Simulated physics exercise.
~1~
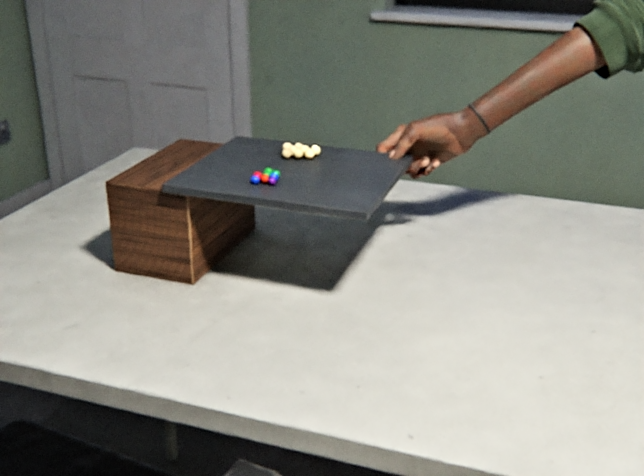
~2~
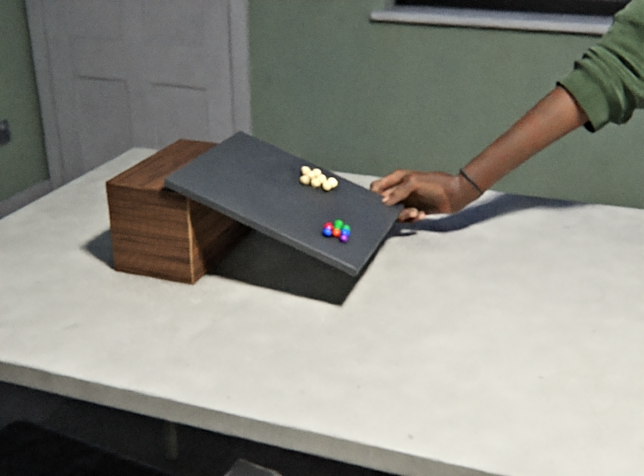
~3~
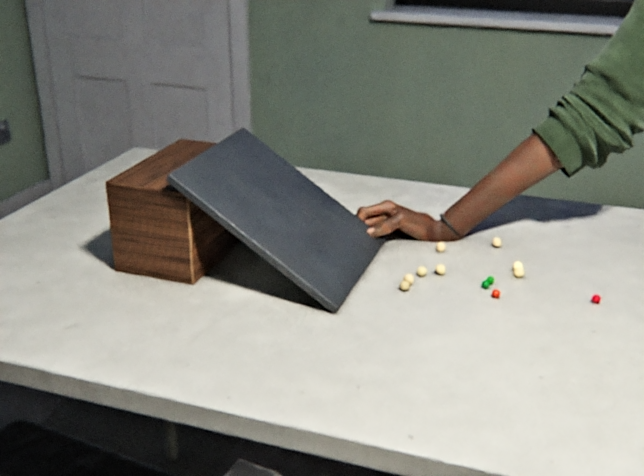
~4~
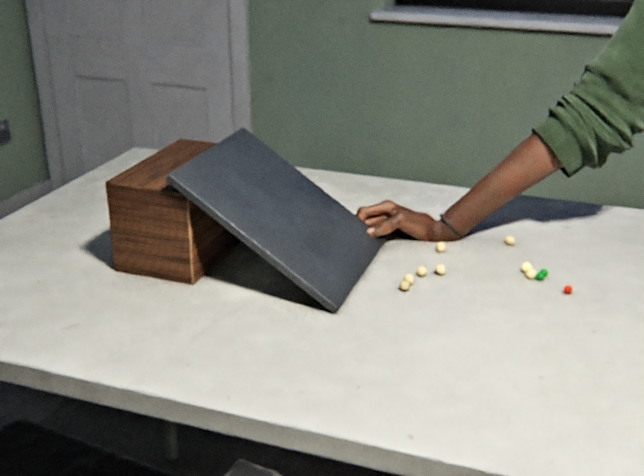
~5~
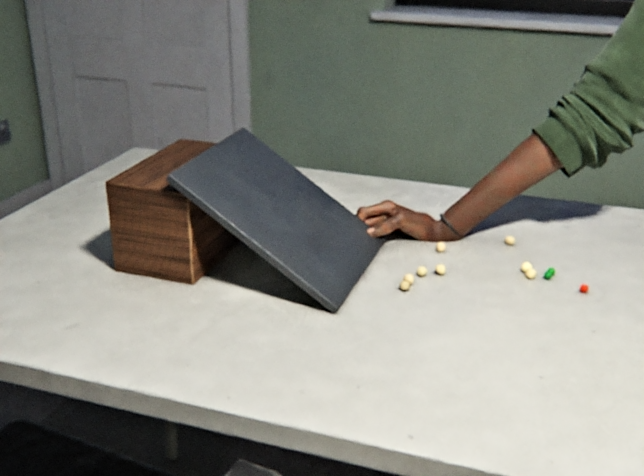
In a green-walled room with a pale door, a white table is seen from slightly above by a still camera. A dark grey board rests on a brown wooden block at its left end, while a green-sleeved hand holds the right end. Small cream pieces lie towards the back and colourful ones towards the front. The hand lowers the board's end to the table, and both groups slide down and scatter rightward. The hand stays put as some colourful pieces disappear from view. The remaining green and red pieces end farther right than the cream ones.
